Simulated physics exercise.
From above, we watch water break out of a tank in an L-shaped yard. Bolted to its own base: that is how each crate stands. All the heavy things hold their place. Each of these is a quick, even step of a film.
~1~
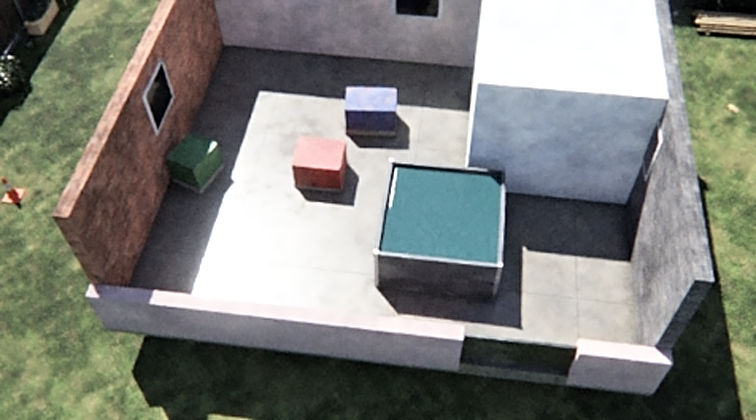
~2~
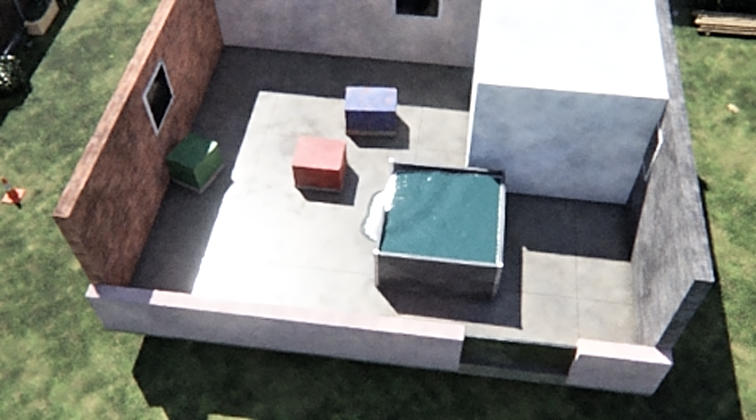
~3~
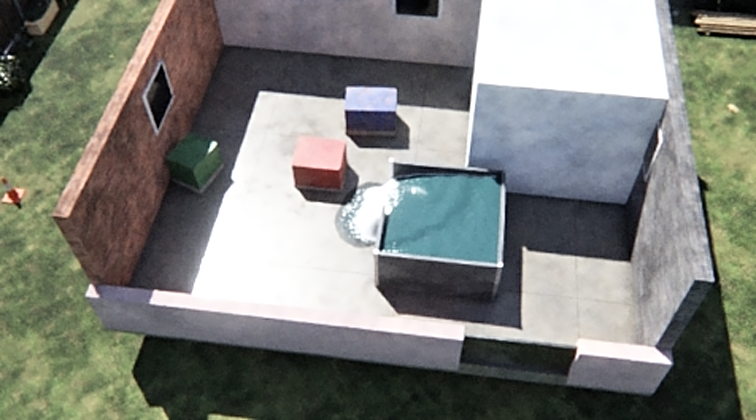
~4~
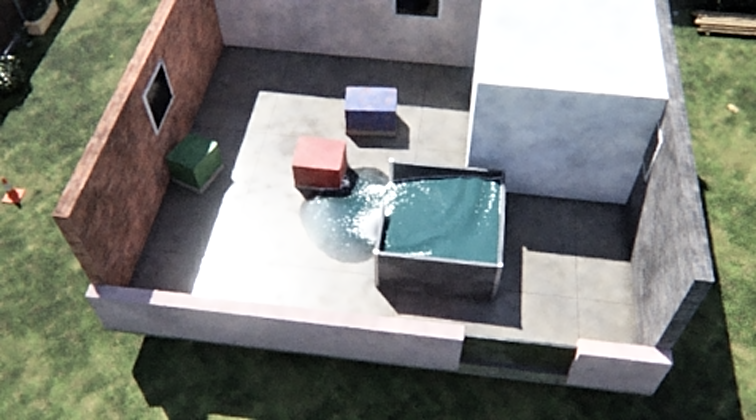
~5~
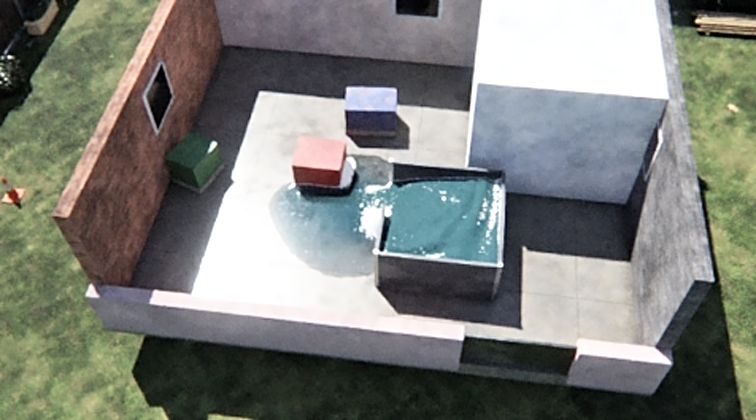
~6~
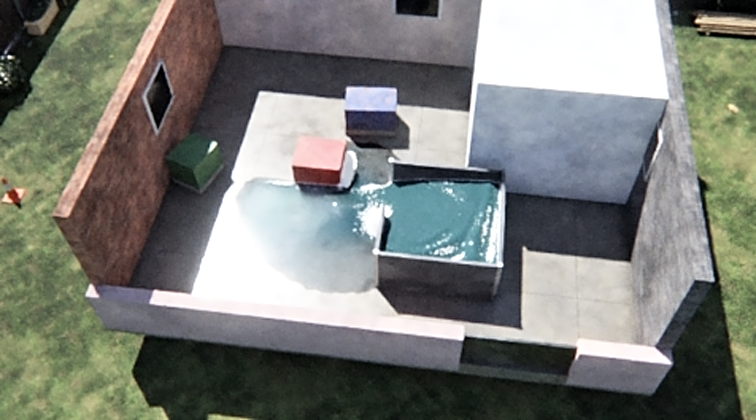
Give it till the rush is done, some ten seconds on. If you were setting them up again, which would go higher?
Outcome: The green crate meets the water, the blue crate meets the water, the red crate meets the water.
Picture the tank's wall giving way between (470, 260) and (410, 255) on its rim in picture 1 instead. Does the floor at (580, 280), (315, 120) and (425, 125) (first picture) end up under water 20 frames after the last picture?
One after the other: Covered, no water, free of water.
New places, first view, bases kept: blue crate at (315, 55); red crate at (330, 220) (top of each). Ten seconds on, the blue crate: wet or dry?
Well, the blue one goes wet in the end.
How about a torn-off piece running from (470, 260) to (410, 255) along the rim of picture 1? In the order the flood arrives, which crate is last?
My pick is the blue one.
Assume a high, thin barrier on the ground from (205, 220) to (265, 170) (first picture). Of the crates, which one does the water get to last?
My answer: The green-painted one.
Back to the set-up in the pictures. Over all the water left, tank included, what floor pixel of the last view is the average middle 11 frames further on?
(354, 227).
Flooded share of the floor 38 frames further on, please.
Share estimate: About 85 per cent.
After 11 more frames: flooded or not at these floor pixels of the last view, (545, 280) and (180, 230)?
In turn: Not flooded, flooded.
A moment on, water covers 30 % of the floor; the green crate water round its plinth, the blue crate water round its plinth, the red crate water round its plinth.
Next, water covers 45 % of the floor; the green crate water round its plinth, the blue crate water round its plinth, the red crate water round its plinth.
Then, water covers 55 % of the floor; the green crate water round its plinth, the blue crate water round its plinth, the red crate water round its plinth.
Later, water covers 85 % of the floor; the green crate water round its plinth, the blue crate water round its plinth, the red crate water round its plinth.
In the end, water covers 100 % of the floor; the green crate was topped, the blue crate was topped, the red crate was topped.
